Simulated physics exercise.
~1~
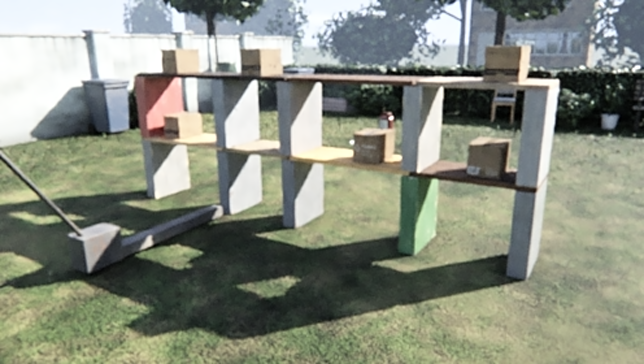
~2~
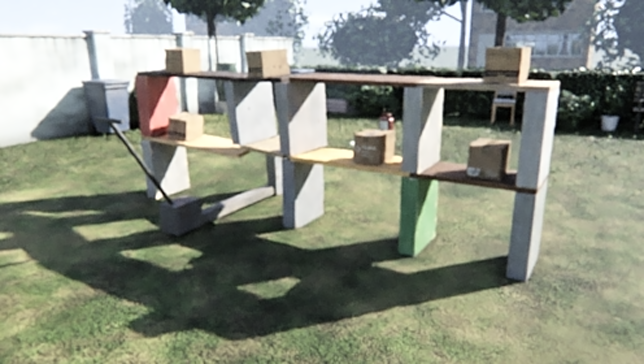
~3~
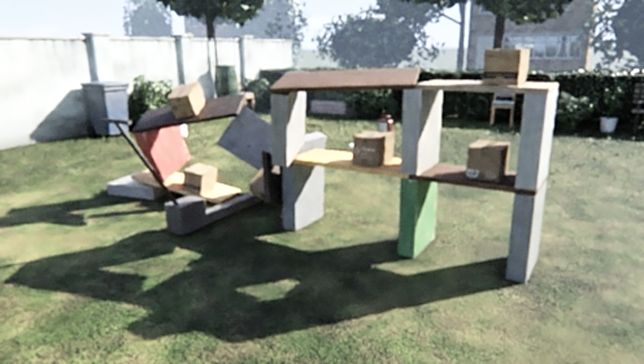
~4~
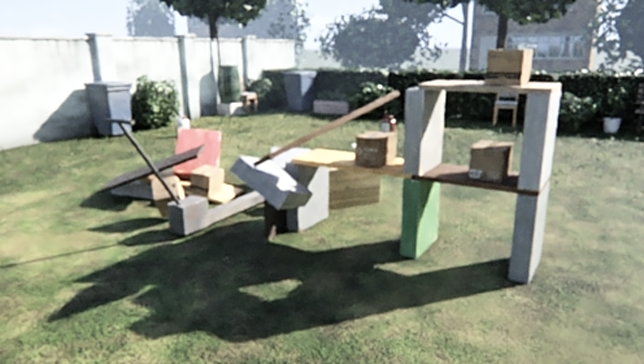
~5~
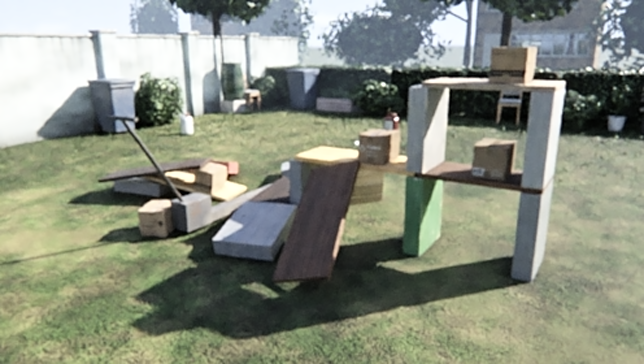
Garden lawn with a floor jack ramming a makeshift two-tier shelf, its left side collapsing while the green-upright end stays standing.
